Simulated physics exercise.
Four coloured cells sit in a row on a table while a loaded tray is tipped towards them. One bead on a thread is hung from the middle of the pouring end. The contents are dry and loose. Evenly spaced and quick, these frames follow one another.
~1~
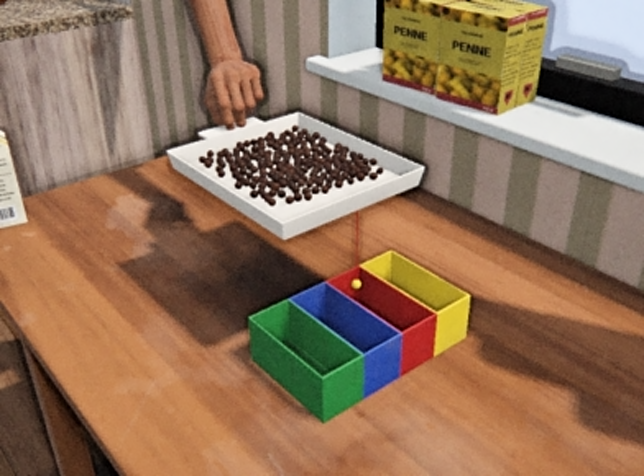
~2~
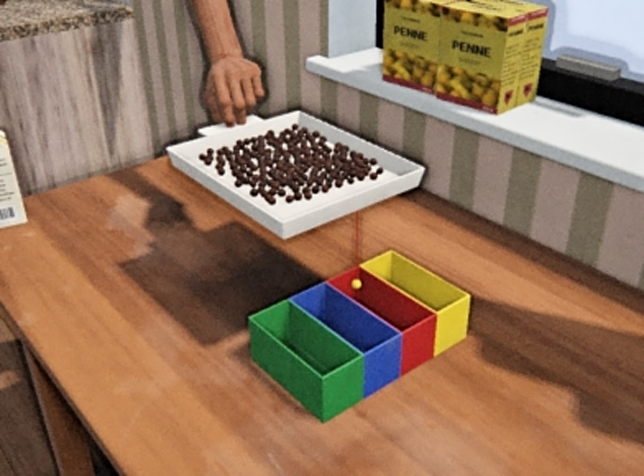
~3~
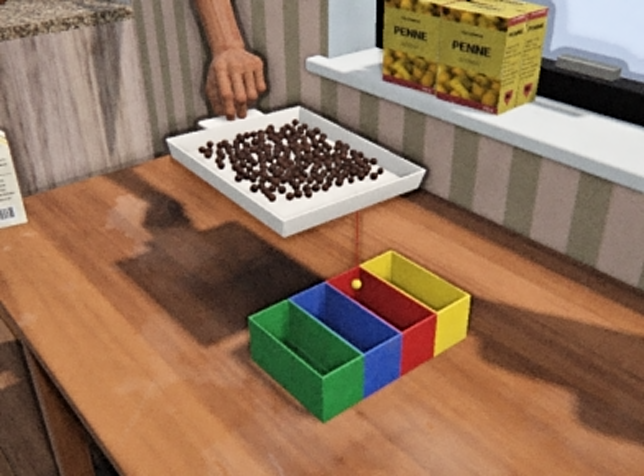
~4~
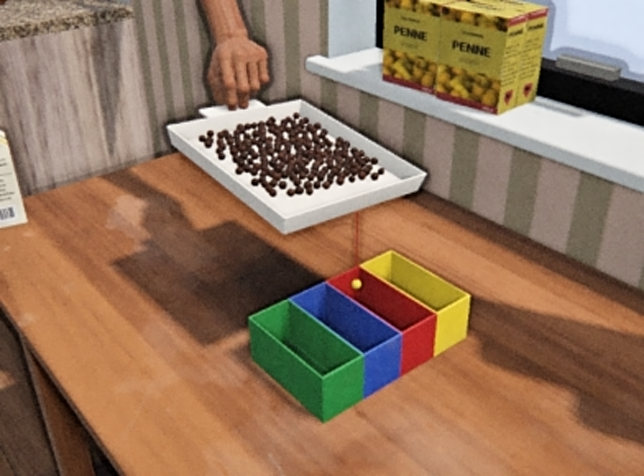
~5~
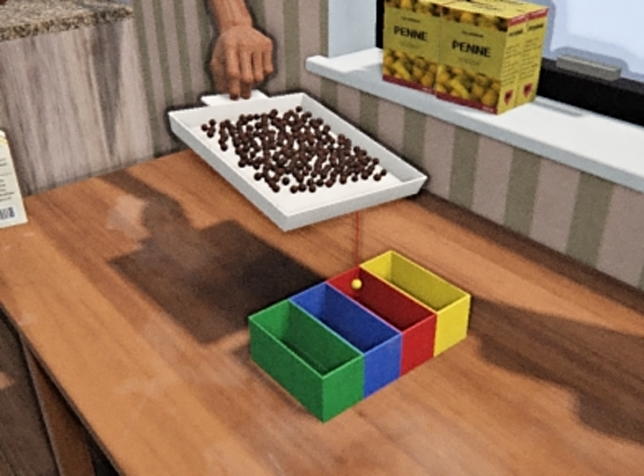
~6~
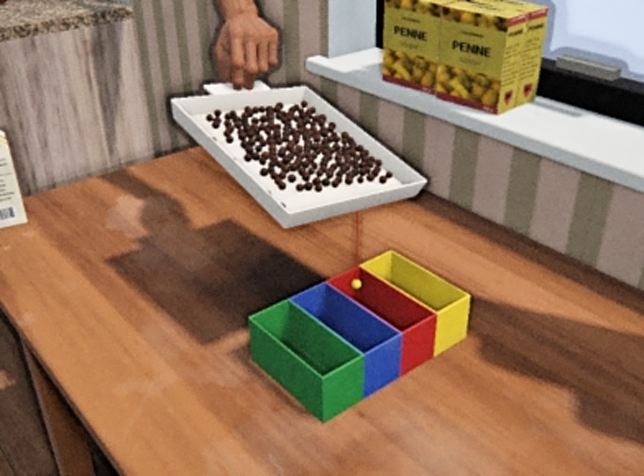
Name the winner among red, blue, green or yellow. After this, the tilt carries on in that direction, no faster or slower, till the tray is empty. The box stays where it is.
Winner: Yellow.
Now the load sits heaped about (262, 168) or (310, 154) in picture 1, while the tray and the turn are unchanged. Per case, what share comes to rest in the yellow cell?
That would be 60 per cent, and then 60 per cent.
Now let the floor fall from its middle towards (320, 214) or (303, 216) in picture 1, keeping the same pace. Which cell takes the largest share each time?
First try: The green cell. Second try: That green cell.
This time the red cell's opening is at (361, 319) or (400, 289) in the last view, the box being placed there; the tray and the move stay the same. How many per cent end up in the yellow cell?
First placement: 0 per cent; second placement: 80 per cent.
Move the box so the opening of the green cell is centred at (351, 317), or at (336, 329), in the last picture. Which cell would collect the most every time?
Try 1 - the cell in red; try 2 - the yellow cell.
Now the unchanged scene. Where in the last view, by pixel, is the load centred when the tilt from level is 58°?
The middle of the pieces sits at roughly (378, 167).
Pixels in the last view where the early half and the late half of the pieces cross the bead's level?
(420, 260), then (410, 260).
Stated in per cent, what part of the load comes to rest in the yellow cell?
About 60 %.
Soon, tray tipped steeply; nearly all on the tray; a stray few falling or outside the box.
A while on, tray tipped right over; about a quarter on the tray; about a third in the yellow cell; a stray few in the red cell; about a third falling or outside the box.
Towards the end, tray tipped past a quarter turn; about two thirds in the yellow cell; a stray few in the red cell; about a third falling or outside the box.
Finally, tray tipped past a quarter turn; about two thirds in the yellow cell; a stray few in the red cell; none in the green cell; none in the blue cell; about a third outside the box.
